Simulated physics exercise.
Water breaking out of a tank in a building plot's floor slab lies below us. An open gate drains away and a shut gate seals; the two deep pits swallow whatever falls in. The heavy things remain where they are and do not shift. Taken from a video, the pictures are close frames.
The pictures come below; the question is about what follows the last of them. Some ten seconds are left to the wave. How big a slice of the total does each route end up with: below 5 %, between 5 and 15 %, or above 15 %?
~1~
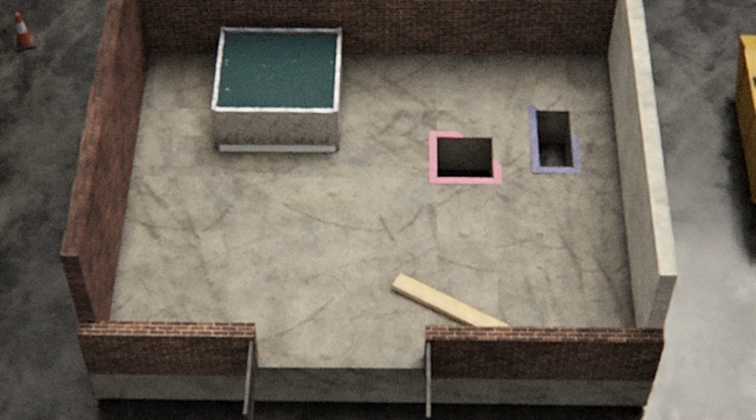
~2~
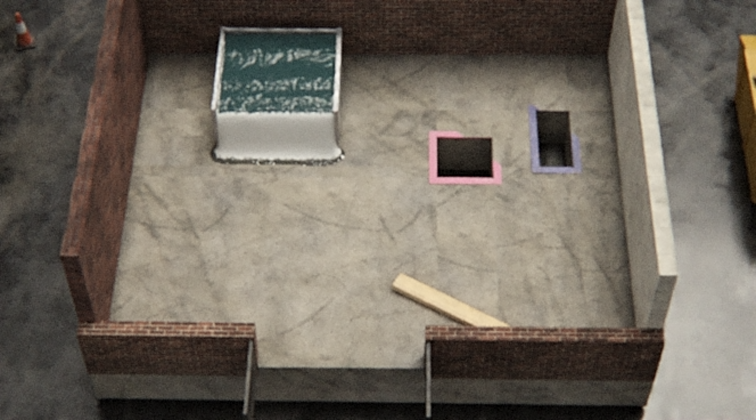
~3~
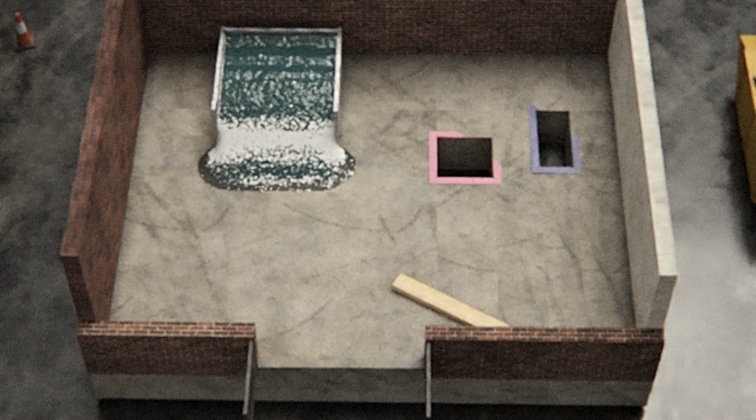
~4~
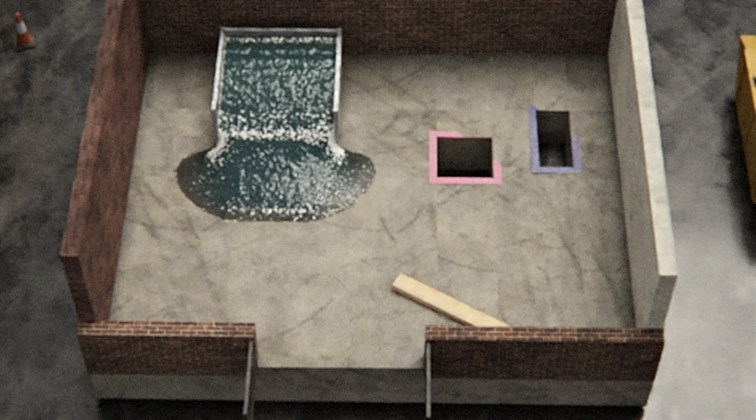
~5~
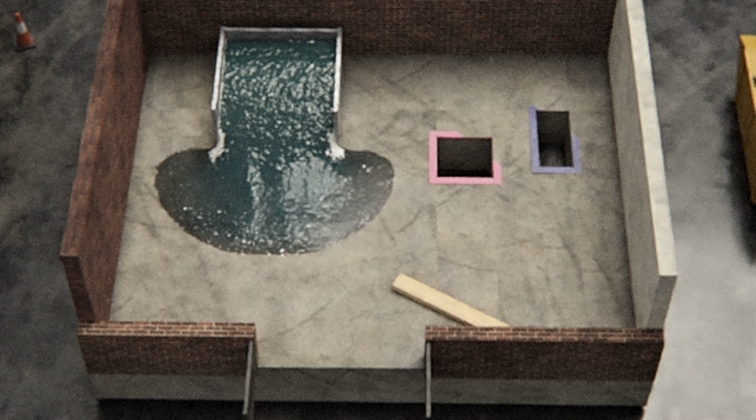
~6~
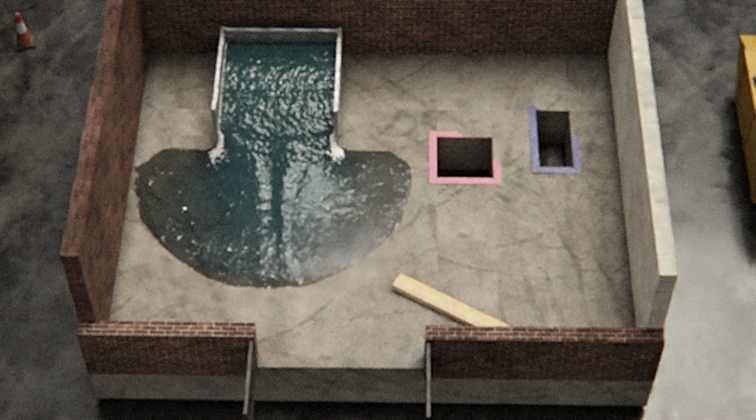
Final slices - gate: Above 15 %, blue pit: Below 5 %, pink pit: Below 5 %.
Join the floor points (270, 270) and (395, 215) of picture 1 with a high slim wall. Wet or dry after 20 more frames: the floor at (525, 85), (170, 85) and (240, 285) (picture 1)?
Taken in turn, the three points are unsoaked, unsoaked and soaked.
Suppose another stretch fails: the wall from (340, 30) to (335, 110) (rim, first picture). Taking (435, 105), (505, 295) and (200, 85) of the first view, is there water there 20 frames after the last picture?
First spot submerged, second spot submerged, third spot spared.
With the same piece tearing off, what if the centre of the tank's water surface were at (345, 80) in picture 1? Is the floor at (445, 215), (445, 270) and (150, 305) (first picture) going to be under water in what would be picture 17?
One after the other: Covered, wet, wet.
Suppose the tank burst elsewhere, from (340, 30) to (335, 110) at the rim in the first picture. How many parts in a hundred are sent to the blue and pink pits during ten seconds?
The blue pit gets 30 per cent and the pink pit 30 per cent.
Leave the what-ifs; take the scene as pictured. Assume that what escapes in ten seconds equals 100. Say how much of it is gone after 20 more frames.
Near 55 in a hundred.
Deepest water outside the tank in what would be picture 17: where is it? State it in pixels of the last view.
Pointing at (118, 351).
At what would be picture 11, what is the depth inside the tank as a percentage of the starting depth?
40 percent or so.
A moment on, water covers 45 % of the floor; the gate 3 %, the blue pit 0 %, the pink pit 0 %.
Next, water covers 50 % of the floor; the gate 13 %, the blue pit 0 %, the pink pit 0 %.
Then, water covers 50 % of the floor; the gate 26 %, the blue pit 0 %, the pink pit 0 %.
Later, water covers 65 % of the floor; the gate 39 %, the blue pit 0 %, the pink pit 0 %.
In the end, water covers 75 % of the floor; the gate 48 %, the blue pit 1 %, the pink pit 1 %.
